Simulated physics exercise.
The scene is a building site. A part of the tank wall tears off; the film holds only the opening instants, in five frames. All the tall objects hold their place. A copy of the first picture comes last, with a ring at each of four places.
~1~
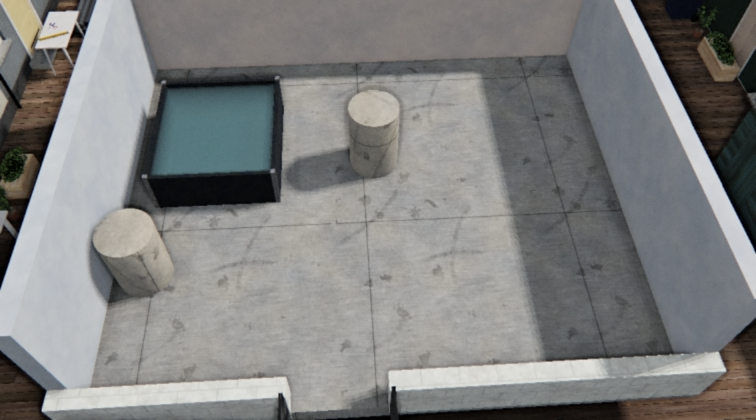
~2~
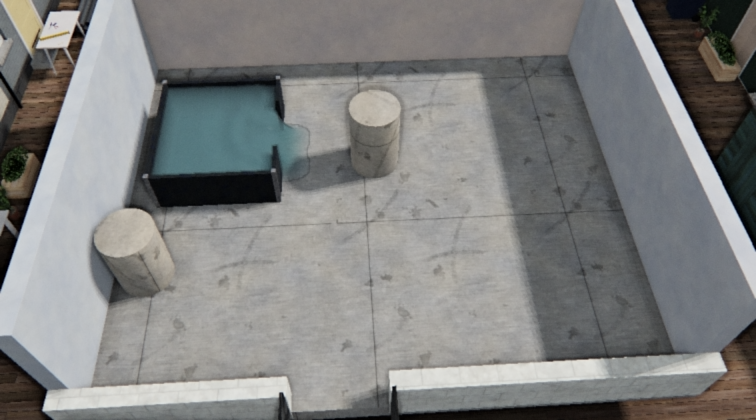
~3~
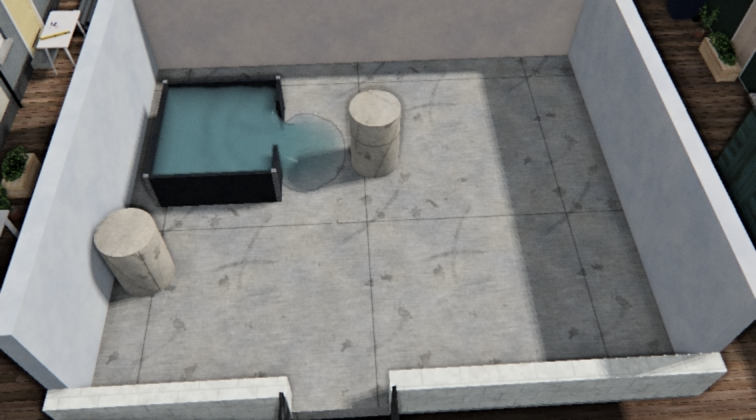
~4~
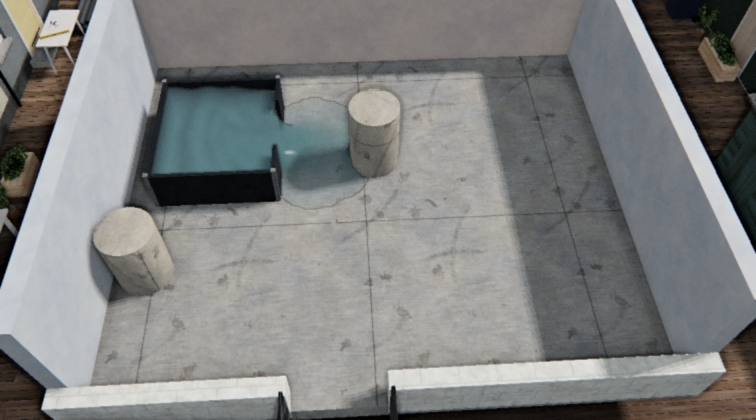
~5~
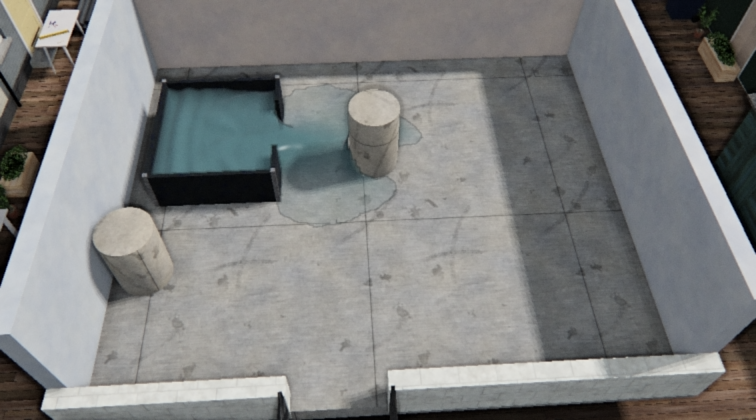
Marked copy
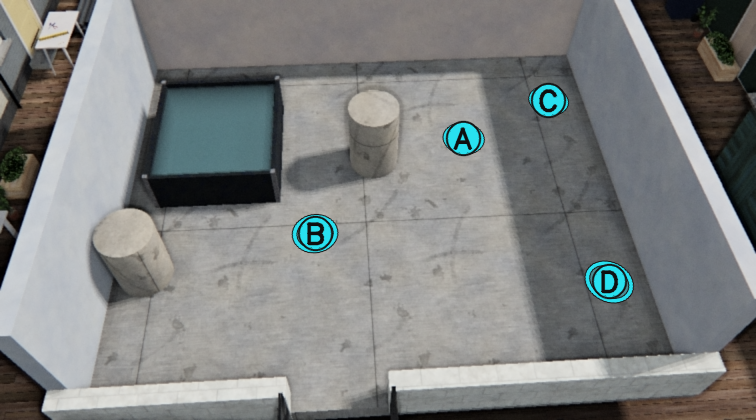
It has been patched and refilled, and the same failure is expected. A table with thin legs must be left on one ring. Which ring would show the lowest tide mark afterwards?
Best: A.
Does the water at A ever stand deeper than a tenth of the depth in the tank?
No.
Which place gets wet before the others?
The answer is A.
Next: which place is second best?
The answer is B.
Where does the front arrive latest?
Here it is place D.
In cyan, A at (463, 138); B at (315, 233); C at (548, 100); D at (609, 281).
Choosing A, the water peaks at about 6 % of the depth that stood in the tank.
Choosing B, the water peaks at about 12 % of the depth that stood in the tank.
Choosing C, the water peaks at about 26 % of the depth that stood in the tank.
Choosing D, the water peaks at about 26 % of the depth that stood in the tank.
